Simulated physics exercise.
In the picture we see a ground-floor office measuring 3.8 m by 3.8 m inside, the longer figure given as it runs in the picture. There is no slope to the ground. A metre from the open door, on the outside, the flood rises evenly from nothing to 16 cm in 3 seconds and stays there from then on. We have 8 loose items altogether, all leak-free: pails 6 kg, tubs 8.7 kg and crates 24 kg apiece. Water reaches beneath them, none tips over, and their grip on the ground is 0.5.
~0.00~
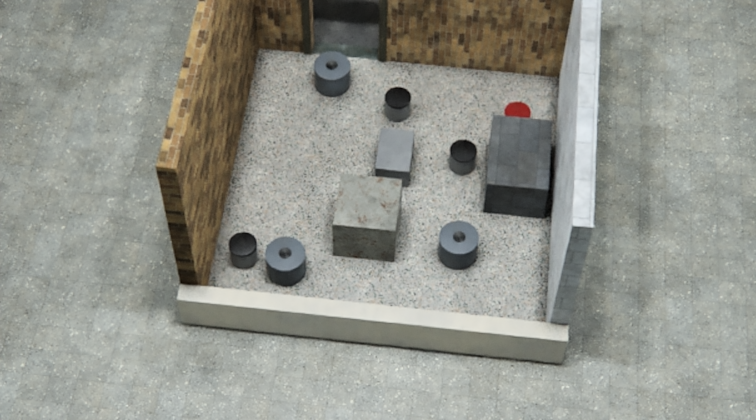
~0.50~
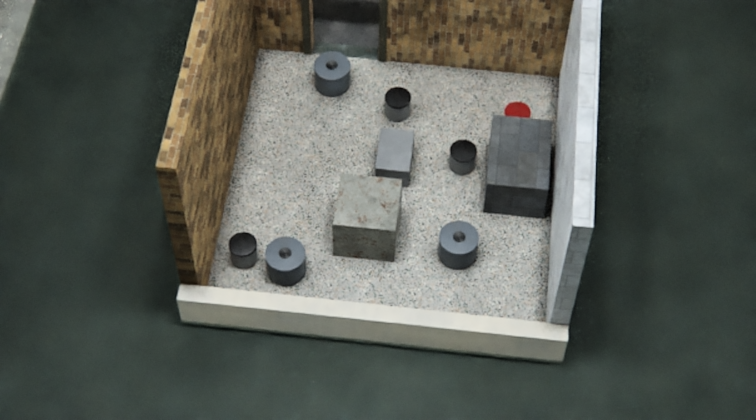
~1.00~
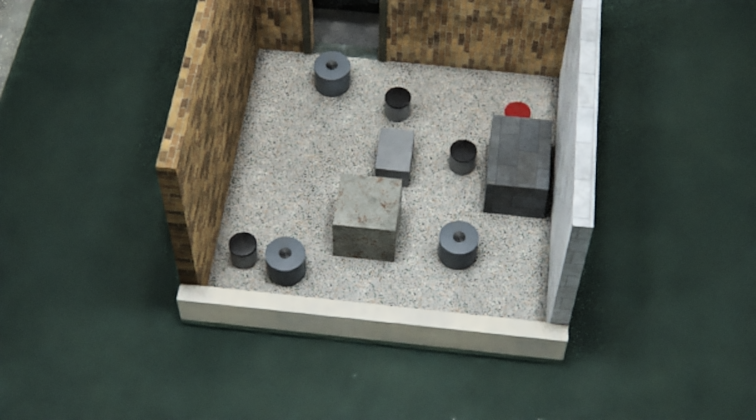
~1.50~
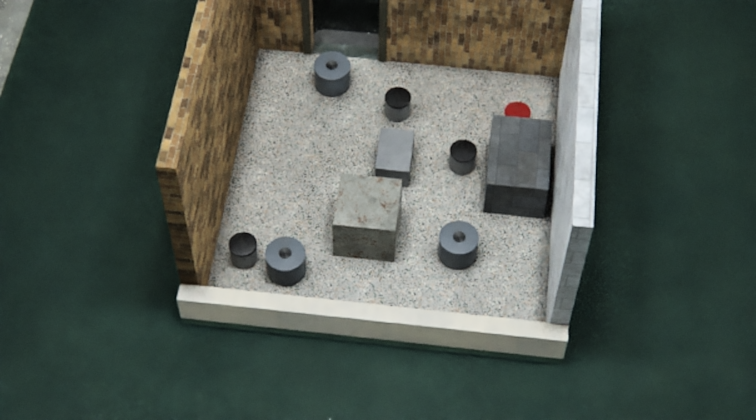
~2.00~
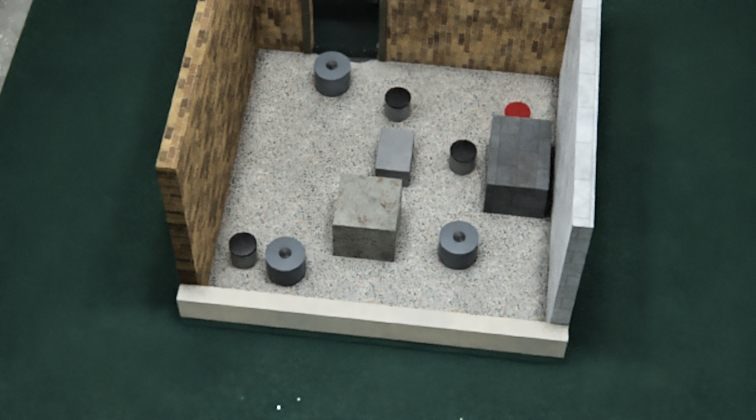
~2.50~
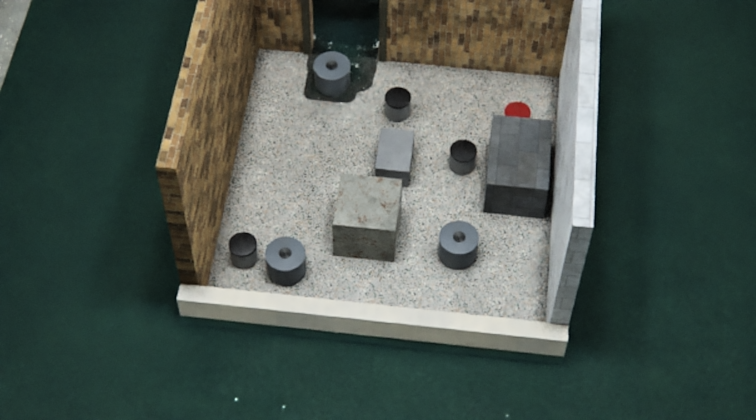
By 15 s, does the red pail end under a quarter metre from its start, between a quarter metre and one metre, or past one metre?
Under a quarter metre.
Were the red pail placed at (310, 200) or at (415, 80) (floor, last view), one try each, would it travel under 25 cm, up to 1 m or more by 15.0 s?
A long trip, then no real movement.
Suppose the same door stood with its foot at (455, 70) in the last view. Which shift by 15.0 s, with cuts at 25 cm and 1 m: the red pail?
As for the red pail, it keeps its spot.
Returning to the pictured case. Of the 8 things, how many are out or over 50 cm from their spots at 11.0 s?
I make it 3.
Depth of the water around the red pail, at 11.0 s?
Around 5 cm.
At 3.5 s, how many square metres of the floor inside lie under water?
The covered patch comes to about 2.0 m2.
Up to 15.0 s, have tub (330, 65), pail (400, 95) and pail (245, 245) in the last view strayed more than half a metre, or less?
Well, in sequence it's farther, smaller, farther.
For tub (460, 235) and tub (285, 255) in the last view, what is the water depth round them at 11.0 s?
About 3 and 4 cm.
After 3.5 s the red pail is near (518, 112), 0.0 m from its start, aground; 0 afloat.
After 6.8 s the red pail is near (518, 112), 0.0 m from its start, aground; 0 afloat.
After 11.0 s the red pail is near (518, 112), 0.0 m from its start, aground; 1 afloat.
After 15.0 s the red pail is near (518, 112), 0.0 m from its start, aground; 4 afloat.
